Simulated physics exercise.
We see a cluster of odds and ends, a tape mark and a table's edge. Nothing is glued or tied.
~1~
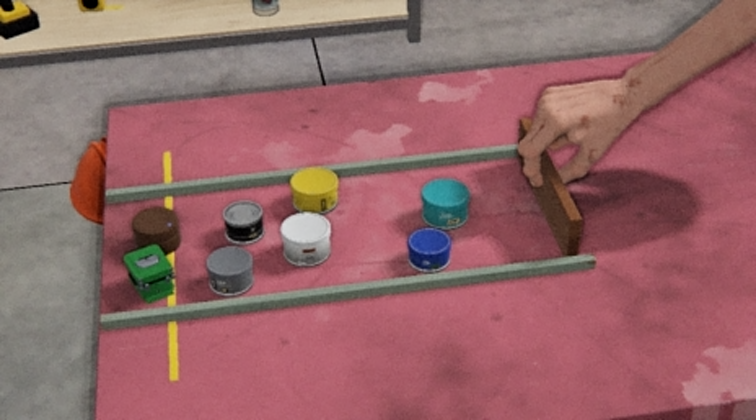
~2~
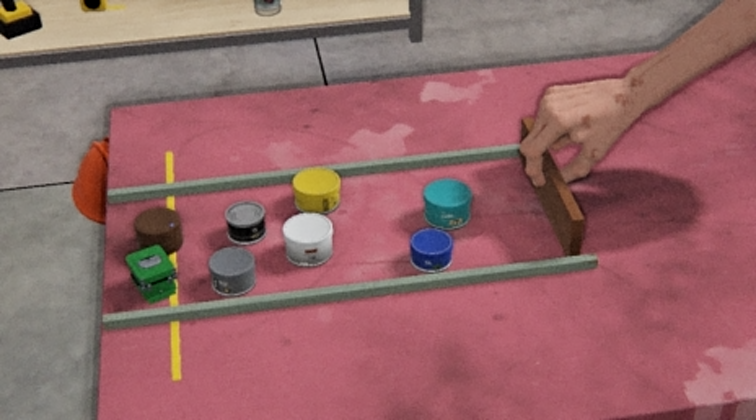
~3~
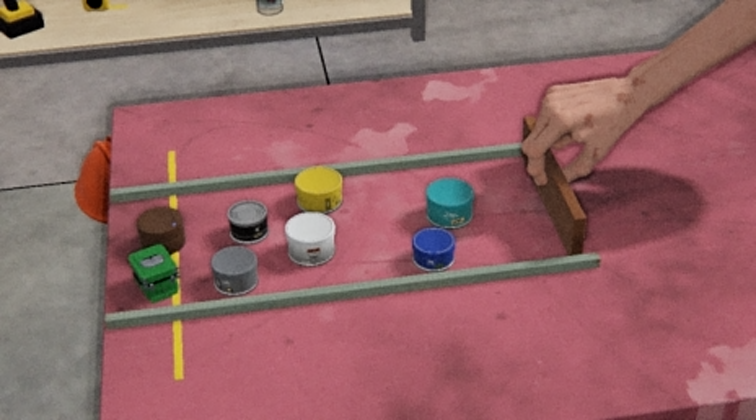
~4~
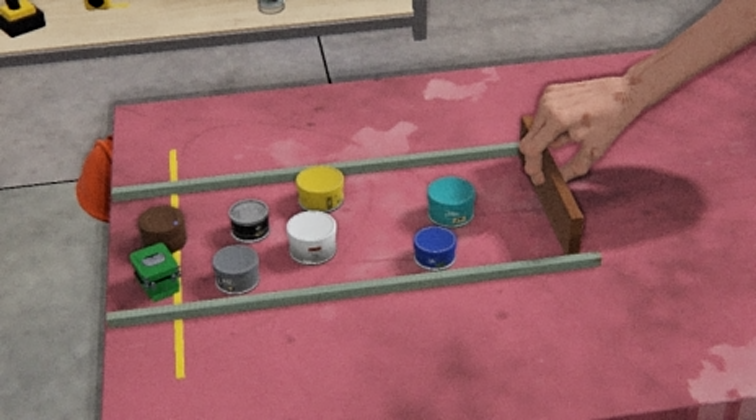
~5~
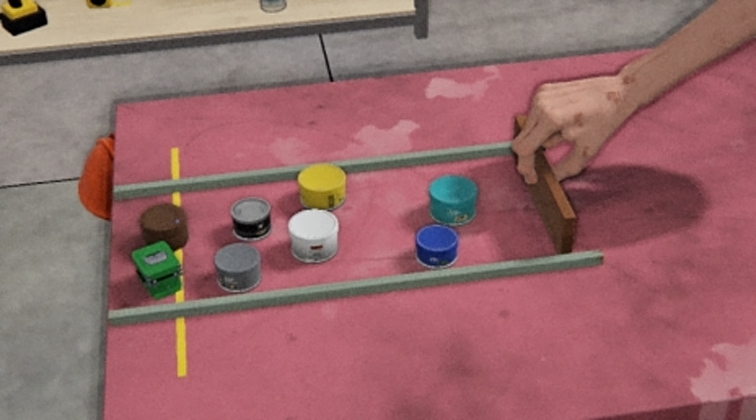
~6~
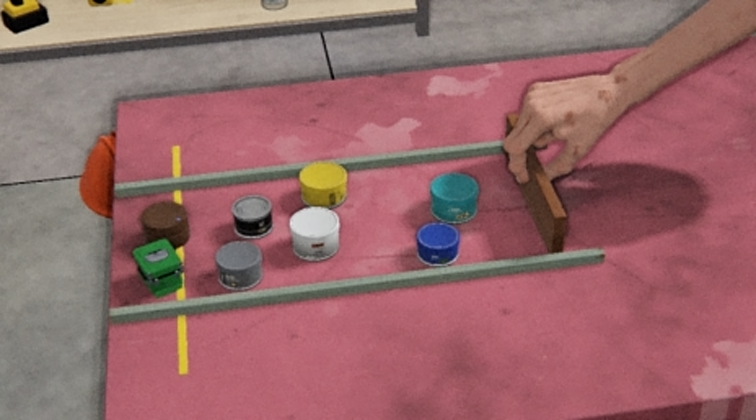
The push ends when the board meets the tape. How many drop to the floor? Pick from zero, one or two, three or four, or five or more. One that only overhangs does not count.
The number that fall off is one or two.
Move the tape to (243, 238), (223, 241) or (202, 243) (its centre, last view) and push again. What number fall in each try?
The counts: 0, 0 and 0.
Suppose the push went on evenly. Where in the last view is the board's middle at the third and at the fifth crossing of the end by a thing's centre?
About (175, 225), then (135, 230).
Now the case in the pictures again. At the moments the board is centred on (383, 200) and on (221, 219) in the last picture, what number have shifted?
By then 2, and 8.
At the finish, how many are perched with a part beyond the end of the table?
Overhanging: 2.
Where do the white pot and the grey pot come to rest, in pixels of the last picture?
First (154, 255), then (112, 291).
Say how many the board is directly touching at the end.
The number is 4.
Soon after, none off yet; green case at rest near (159, 268); brown lid at rest near (166, 226); grey pot at rest near (239, 266).
After that, none off yet; green case at rest near (159, 268); brown lid at rest near (166, 226); grey pot displaced a little near (224, 272).
In the end, the number that fall off is one or two; gone, brown lid and green case.
